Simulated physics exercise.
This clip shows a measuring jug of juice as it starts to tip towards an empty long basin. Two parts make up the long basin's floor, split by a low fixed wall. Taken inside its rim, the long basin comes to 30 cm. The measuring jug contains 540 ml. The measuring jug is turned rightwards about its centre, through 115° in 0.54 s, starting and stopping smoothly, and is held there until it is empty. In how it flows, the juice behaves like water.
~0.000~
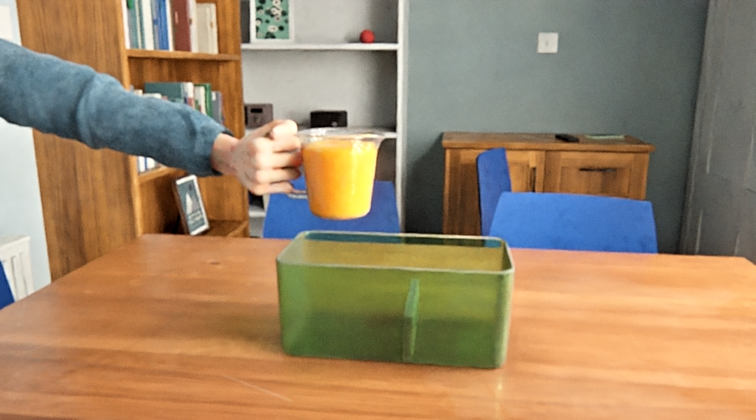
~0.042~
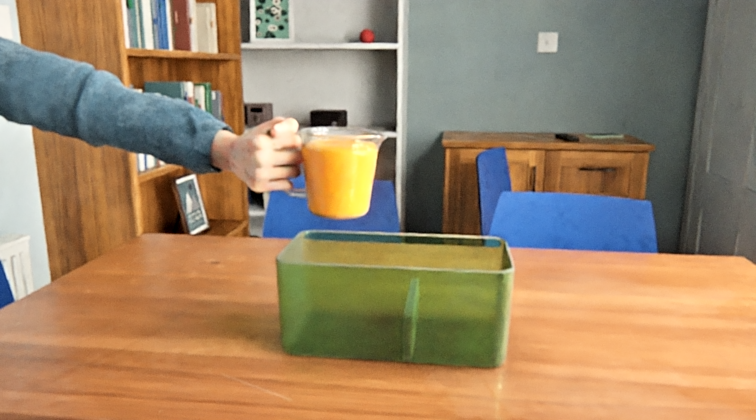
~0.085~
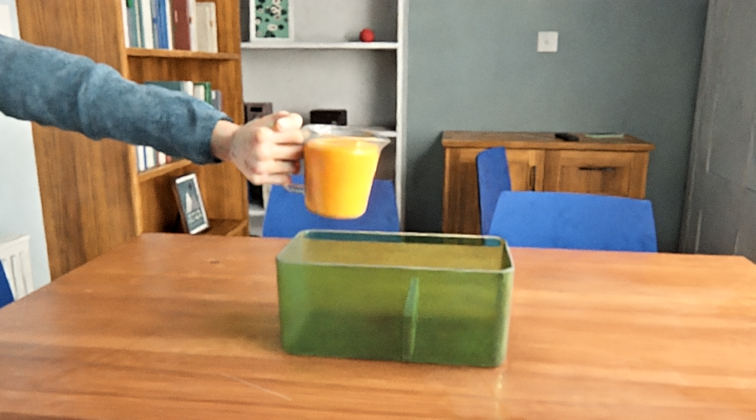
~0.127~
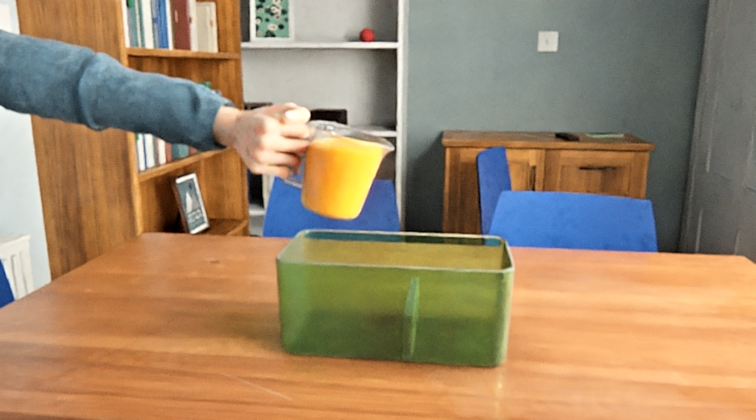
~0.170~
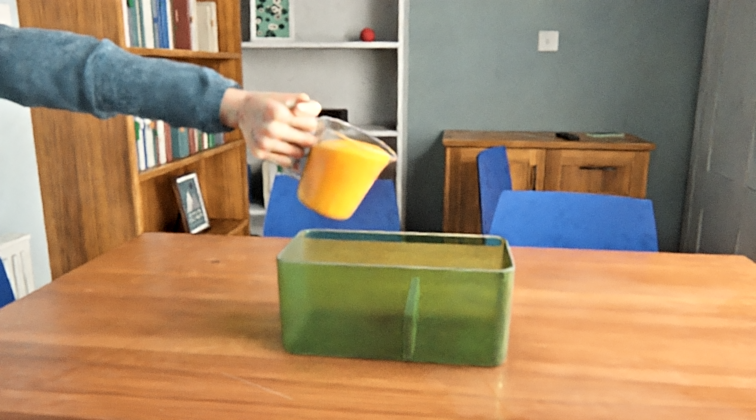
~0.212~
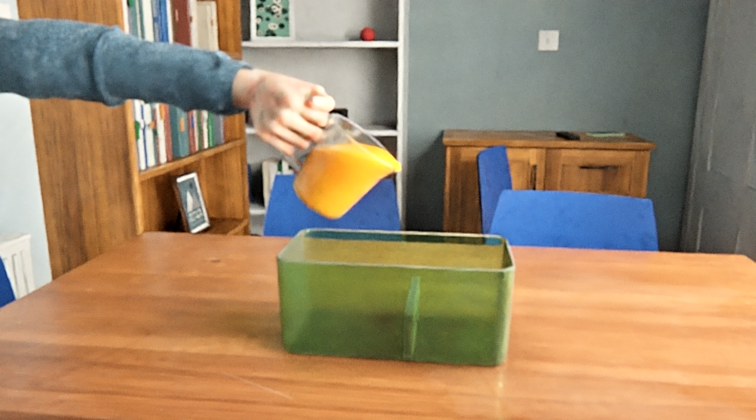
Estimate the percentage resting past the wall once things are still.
I would say roughly 49 percent.
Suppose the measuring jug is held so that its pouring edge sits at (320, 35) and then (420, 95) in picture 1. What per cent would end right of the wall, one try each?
First 5, then 80 per cent.
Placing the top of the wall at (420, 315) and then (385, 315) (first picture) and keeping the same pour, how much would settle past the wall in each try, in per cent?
The first gives near 40 per cent and the second near 90 per cent.
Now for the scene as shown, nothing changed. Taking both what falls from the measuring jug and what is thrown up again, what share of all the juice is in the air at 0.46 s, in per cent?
20 %.
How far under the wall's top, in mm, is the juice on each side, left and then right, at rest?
Left 50 mm, right 46 mm.
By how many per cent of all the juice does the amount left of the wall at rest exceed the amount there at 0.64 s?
That works out to roughly 6 per cent of the whole.
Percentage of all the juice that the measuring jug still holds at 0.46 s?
At that time about 38 in a hundred parts are still held.
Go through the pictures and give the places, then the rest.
The first frame shows tilt 0°; pouring edge (385, 135); surface from (305, 144) to (376, 145); the long basin's rim runs from (289, 247) to (509, 256); the wall's top is at (412, 297).
The second frame shows tilt 2°; pouring edge (386, 136); surface from (306, 143) to (376, 145).
The third frame shows tilt 7°; pouring edge (389, 140); surface from (309, 140) to (379, 147).
The fourth frame shows tilt 15°; pouring edge (394, 147); surface from (312, 140) to (383, 149).
The fifth frame shows tilt 26°; pouring edge (398, 158); surface from (312, 150) to (388, 153).
The sixth frame shows tilt 38°; pouring edge (399, 171); surface from (307, 158) to (390, 159); 1 per cent is over the edge.
After 0.46 s the tilt is 109° and 38 per cent is still to pour, 9 is left of the wall and 33 right of it.
After 0.64 s the tilt is 115° and 3 per cent is still to pour, 43 is left of the wall and 49 right of it.
After 0.83 s the tilt is 115° and 0 per cent is still to pour, 50 is left of the wall and 49 right of it.
After 1.04 s the tilt is 115° and 0 per cent is still to pour, 50 is left of the wall and 49 right of it.
In the end 50 per cent lies left of the wall, 49 right of it and 1 outside.
